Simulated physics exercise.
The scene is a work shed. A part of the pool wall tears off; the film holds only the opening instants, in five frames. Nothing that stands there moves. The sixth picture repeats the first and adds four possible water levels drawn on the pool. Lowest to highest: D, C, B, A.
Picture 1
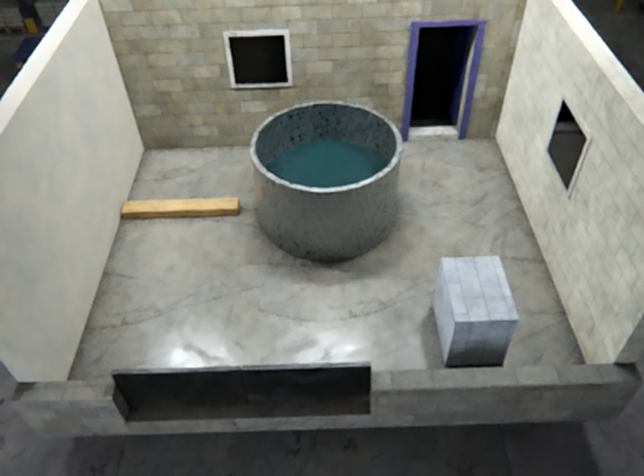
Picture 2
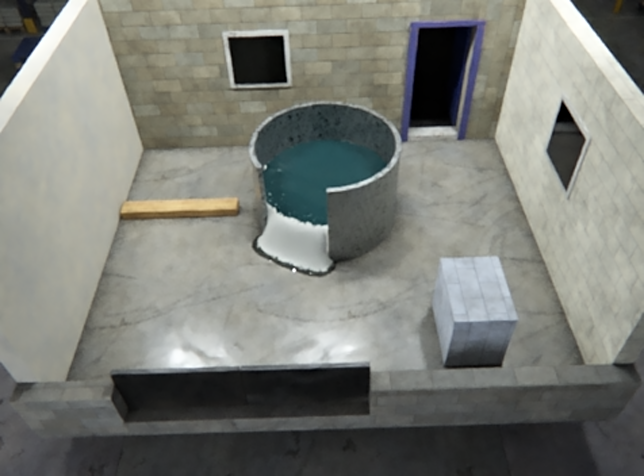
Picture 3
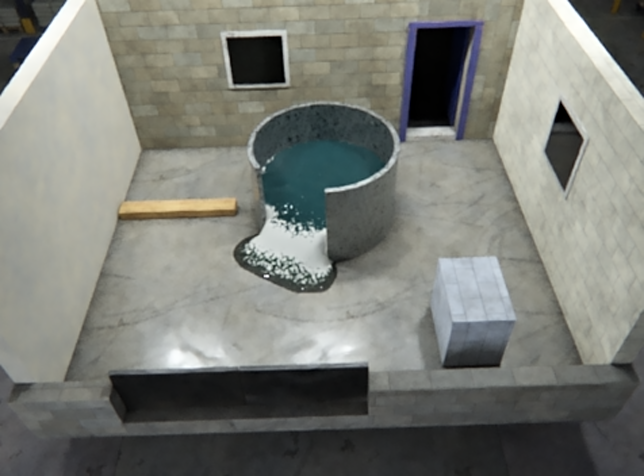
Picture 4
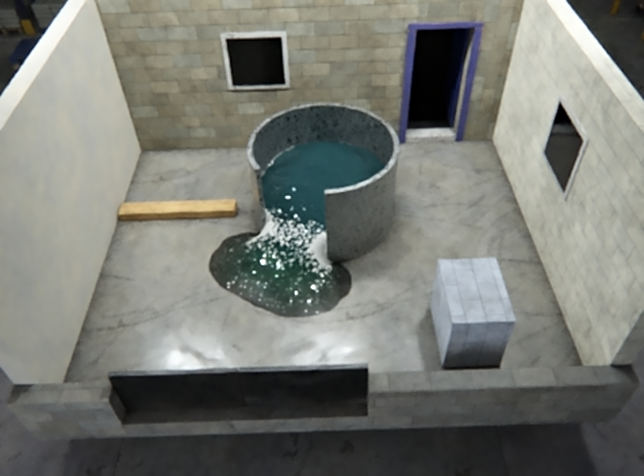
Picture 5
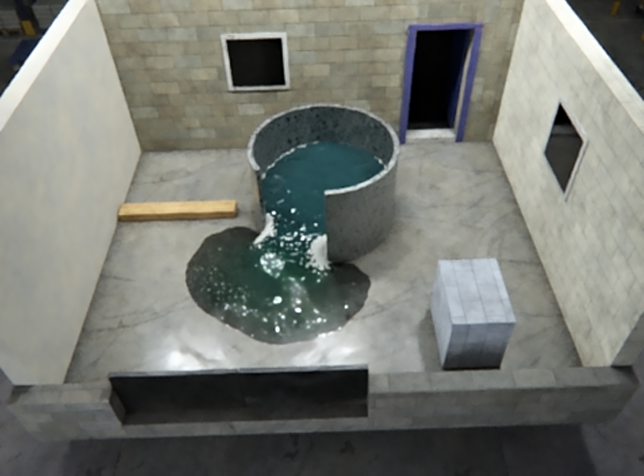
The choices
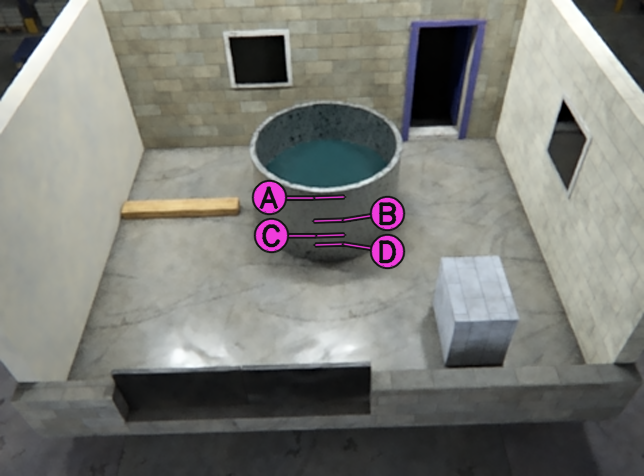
Dark teal water pouring through an opening in a round grey tank and spreading in a widening puddle across the shed floor.
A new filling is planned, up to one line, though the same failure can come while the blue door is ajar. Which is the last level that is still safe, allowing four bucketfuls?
Go for B.
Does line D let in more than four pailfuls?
No, not at all.
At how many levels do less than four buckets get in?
Three.
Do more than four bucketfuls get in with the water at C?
No, that is safe.
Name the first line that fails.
The answer is A.
On the marked copy, A at (328, 197); B at (329, 220); C at (329, 235); D at (329, 244); from the bottom up D, C, B, A.
For line A, about 9 bucketfuls get in.
For line B, a splash gets over, under a bucket.
For line C, nothing gets over.
For line D, nothing gets over.
